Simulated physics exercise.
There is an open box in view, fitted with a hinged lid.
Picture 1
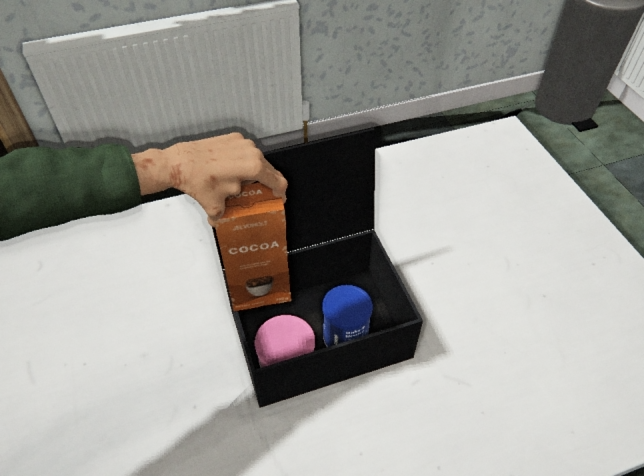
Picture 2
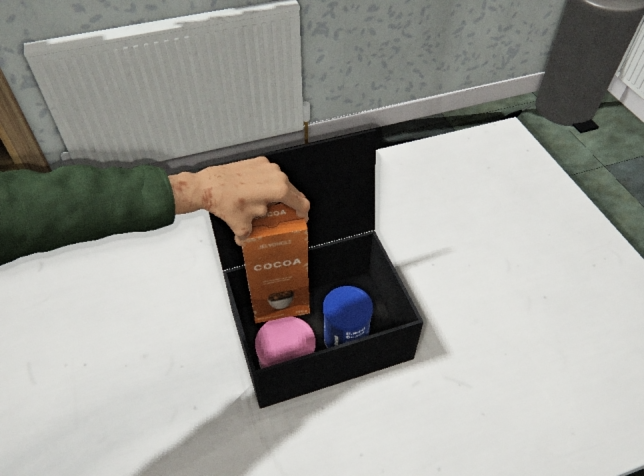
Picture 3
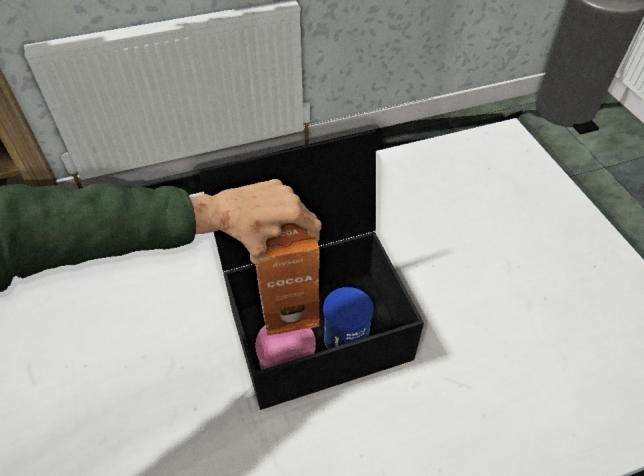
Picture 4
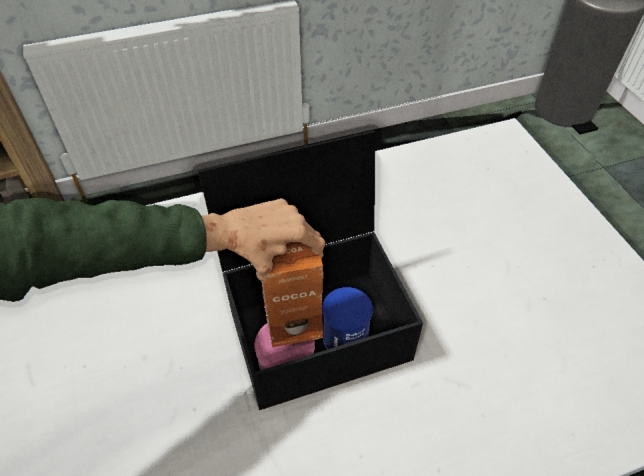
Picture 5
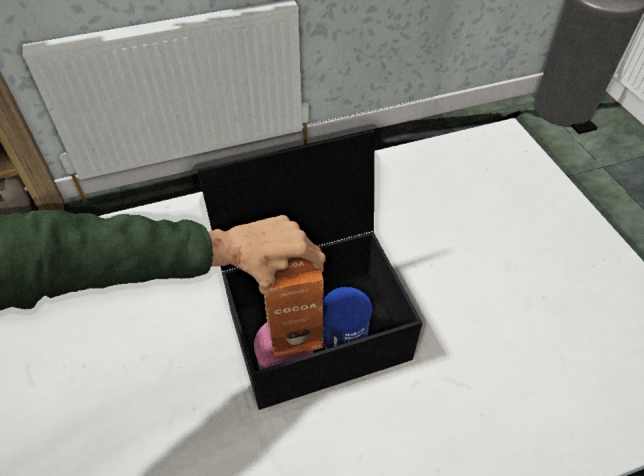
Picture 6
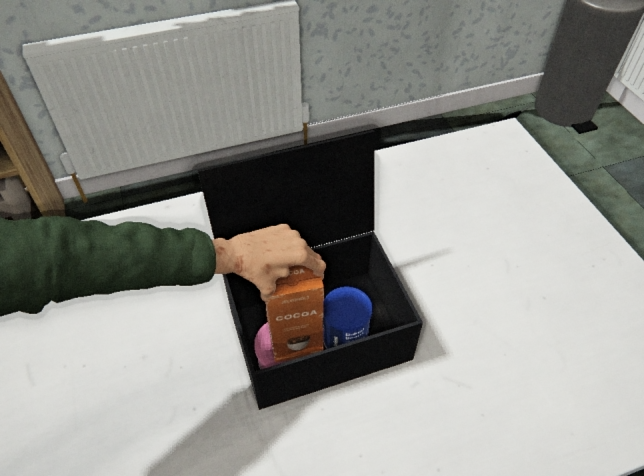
A hand lowers an orange cocoa carton into an open black box beside a blue tub.
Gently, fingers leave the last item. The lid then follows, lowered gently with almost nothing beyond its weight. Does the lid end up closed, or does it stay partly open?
The lid ends up partly open.
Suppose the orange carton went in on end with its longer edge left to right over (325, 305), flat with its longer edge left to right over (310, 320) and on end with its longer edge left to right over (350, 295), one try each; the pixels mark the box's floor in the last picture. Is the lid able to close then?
Results in order: Lid up, lid down, lid up.
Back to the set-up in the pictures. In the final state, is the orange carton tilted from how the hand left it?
In the end, the orange carton winds up askew.
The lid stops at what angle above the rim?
Measured angle - around 16°.
Then, 1.40 s past the last view, lid 79° above the rim.
Then, 2.20 s past the last view, lid 45° above the rim; orange carton rocked 6° from its first pose near (296, 320).
Then, 2.60 s past the last view, lid 15° above the rim; orange carton rocked 73° from its first pose near (300, 342).
Finally, lid 15° above the rim; down or leaning hard in the box, orange carton; the other 2 still in place. Final places as the last picture's camera would see them, orange carton near (300, 342).
